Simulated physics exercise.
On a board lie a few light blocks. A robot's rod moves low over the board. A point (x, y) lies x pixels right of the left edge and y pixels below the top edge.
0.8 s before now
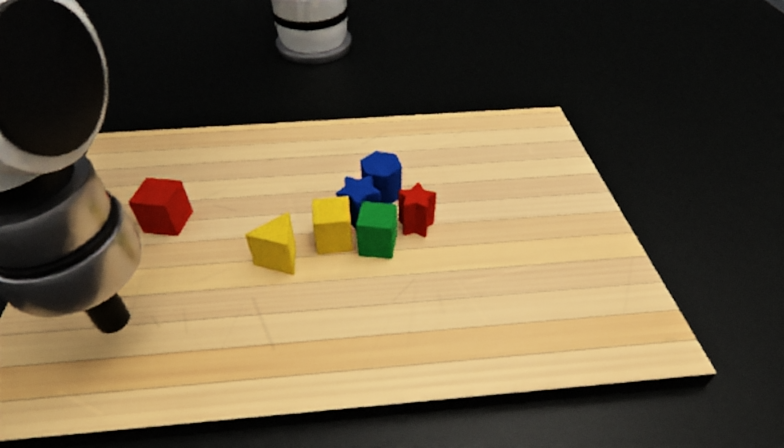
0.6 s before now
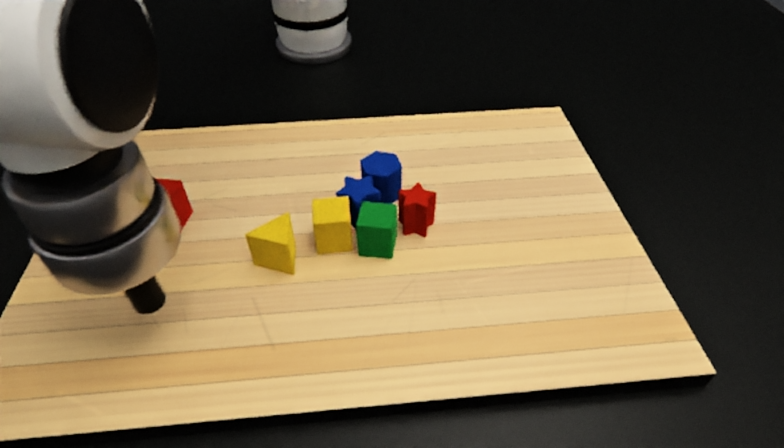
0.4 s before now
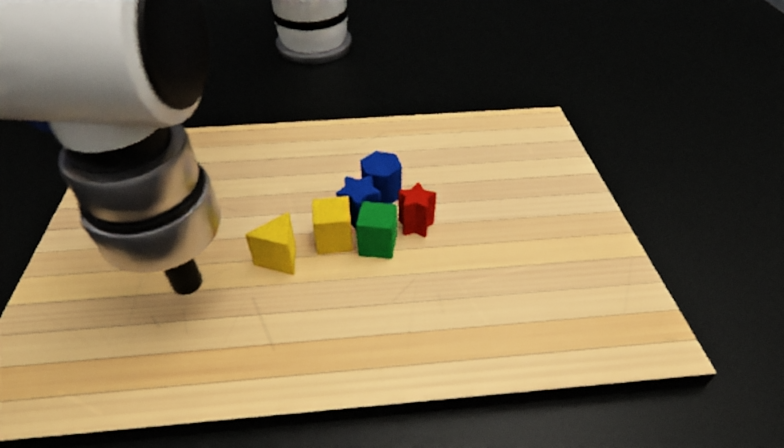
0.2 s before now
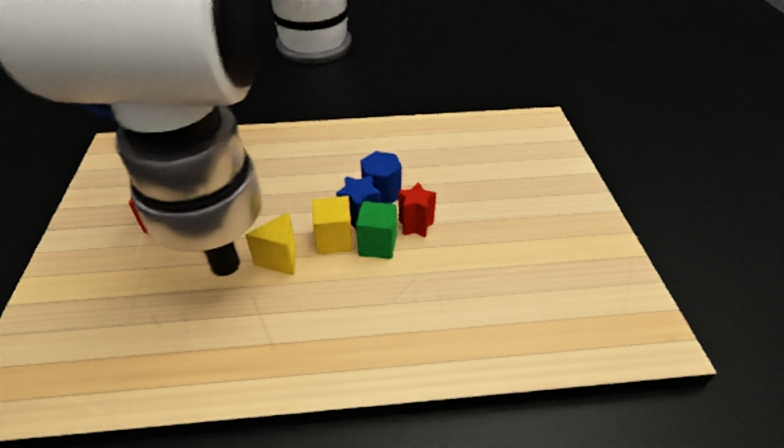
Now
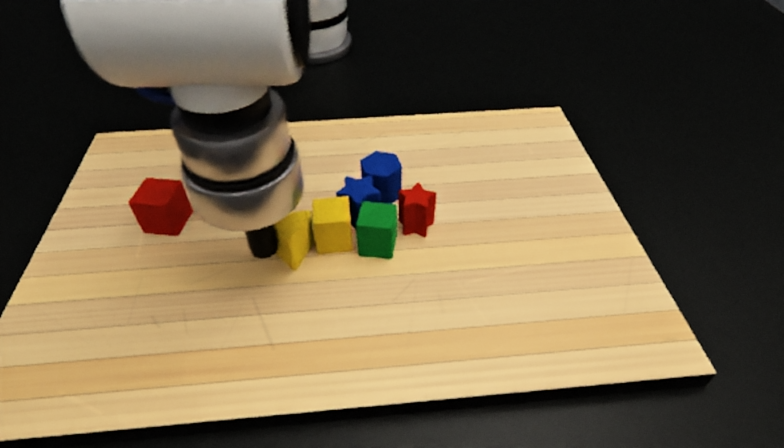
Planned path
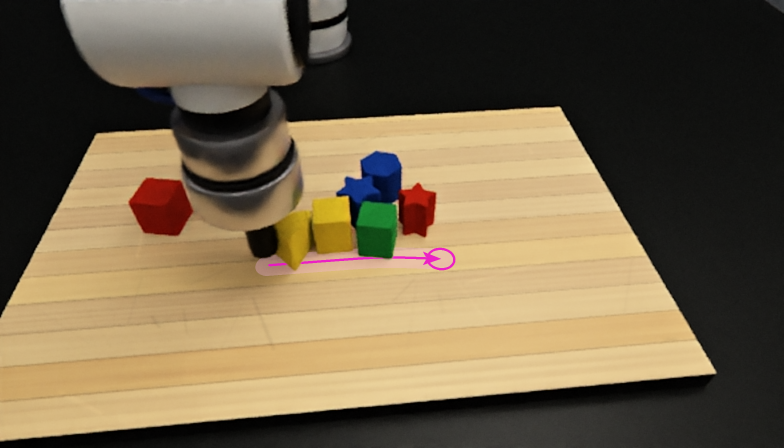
On a light wooden board, a red cube sits apart at the left while a yellow triangular block rests near a cluster of coloured blocks. A robot arm moves its dark rod rightward and slightly up the view, passing in front of the red cube, then nudges and turns the yellow triangular block beside the yellow cube.
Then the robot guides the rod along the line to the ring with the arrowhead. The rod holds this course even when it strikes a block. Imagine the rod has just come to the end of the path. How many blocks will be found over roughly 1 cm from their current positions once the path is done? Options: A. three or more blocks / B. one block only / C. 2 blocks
A.
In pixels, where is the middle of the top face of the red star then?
That would be at about pixel (439, 180).
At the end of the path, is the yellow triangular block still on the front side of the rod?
I expect not.
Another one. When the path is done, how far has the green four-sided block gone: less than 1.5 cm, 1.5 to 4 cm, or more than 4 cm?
Over 4 cm.
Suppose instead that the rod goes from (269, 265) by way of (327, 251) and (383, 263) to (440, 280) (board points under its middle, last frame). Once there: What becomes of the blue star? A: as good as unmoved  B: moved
B (moved)
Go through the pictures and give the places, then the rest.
Lower end of the rod (114, 321), tops of blocks, yellow triangular block (274, 229), yellow four-sided block (331, 209), blue star (358, 187), green four-sided block (377, 214), red star (417, 195), in the first frame.
Rod (151, 302), blocks as before, in the second frame.
Rod (188, 284), blocks as before, in the third frame.
Rod (226, 266), blocks as before, in the fourth frame.
Rod (265, 249), yellow triangular block (287, 222), yellow four-sided block (331, 209), blue star (358, 187), green four-sided block (377, 214), red star (417, 195), in the fifth frame.
The drawn path runs from (269, 265) over (327, 261) and (384, 258) to (441, 259).
The first path, step by step. One third of the way, rod (325, 244); yellow triangular block (303, 208), turned 35° anticlockwise; yellow four-sided block (342, 206), turned 20° anticlockwise; blue star (363, 183); green four-sided block (384, 213).
Two thirds of the way, rod (384, 241); yellow triangular block (303, 208), turned 35° anticlockwise; yellow four-sided block (357, 206), turned 90° anticlockwise; blue star (366, 177); green four-sided block (408, 206), turned 20° anticlockwise; red star (431, 188), turned 20° anticlockwise.
At the end, rod (443, 242); yellow triangular block (303, 208), turned 35° anticlockwise; yellow four-sided block (357, 206), turned 90° anticlockwise; blue star (366, 177); green four-sided block (429, 205), turned 90° anticlockwise; red star (439, 180), turned 45° anticlockwise.
